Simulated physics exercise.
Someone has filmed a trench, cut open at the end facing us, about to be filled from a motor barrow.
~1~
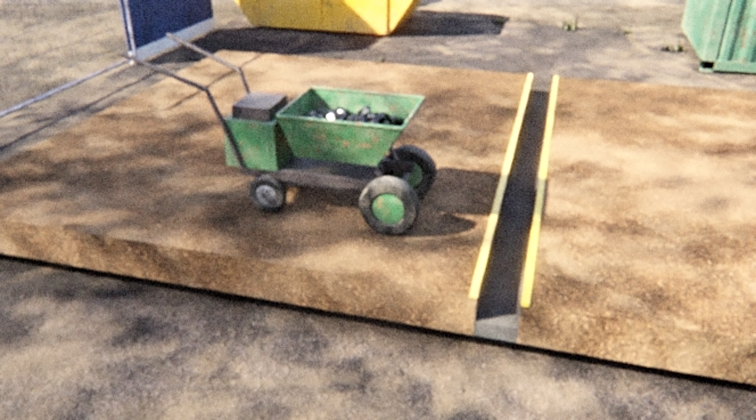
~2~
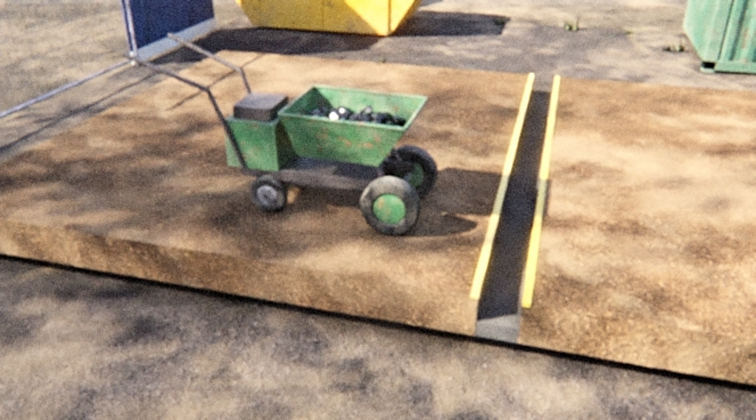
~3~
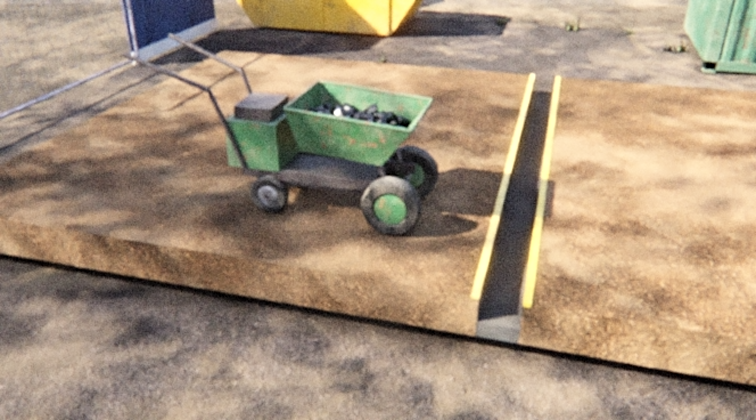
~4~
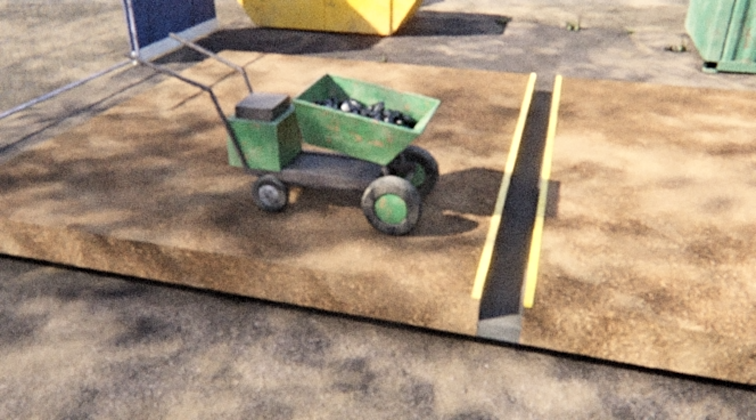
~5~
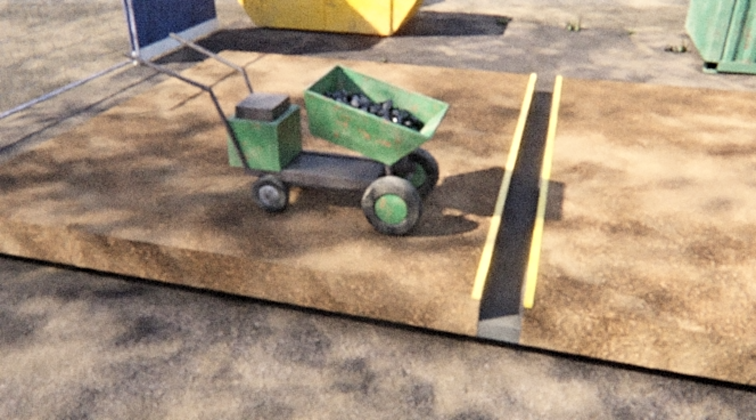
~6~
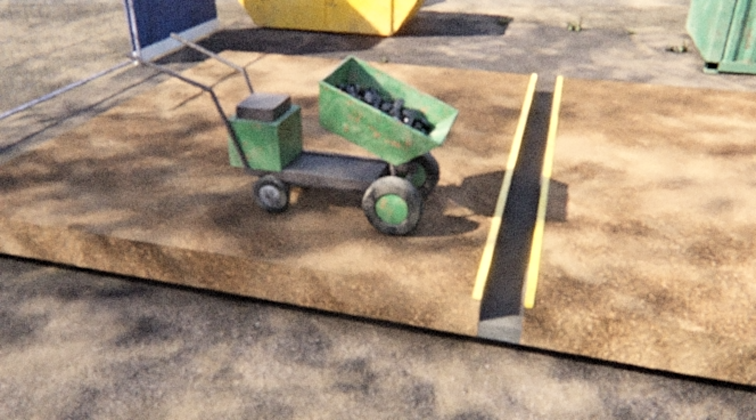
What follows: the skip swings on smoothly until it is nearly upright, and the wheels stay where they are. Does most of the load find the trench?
The trench takes over half.
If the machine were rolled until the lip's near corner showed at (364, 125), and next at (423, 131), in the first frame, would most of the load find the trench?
First below a half, then most of it.
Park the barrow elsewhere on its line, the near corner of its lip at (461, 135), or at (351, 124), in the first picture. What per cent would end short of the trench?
Near 0 % and 70 %.
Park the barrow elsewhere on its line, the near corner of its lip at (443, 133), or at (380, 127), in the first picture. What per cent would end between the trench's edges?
First some 40, then 70 per cent.
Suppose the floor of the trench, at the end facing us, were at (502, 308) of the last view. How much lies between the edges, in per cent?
Some 60 per cent.
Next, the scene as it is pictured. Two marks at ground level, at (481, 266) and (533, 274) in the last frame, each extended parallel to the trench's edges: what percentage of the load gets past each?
In turn 90 and 0 in a hundred.
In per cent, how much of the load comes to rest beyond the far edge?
About 5 per cent.
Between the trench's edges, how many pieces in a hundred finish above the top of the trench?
It comes to 20 per cent or so.
Soon, skip tipped steeply; all in the skip.
A while on, skip tipped right over; most in the skip; a stray few short of the trench; about a quarter in or heaped over the trench; a stray few beyond it; a stray few falling.
Towards the end, skip tipped right over; a small part in the skip; a small part short of the trench; most in or heaped over the trench; a stray few beyond it.
Finally, skip tipped right over; a small part short of the trench; most in or heaped over the trench; a stray few beyond it.
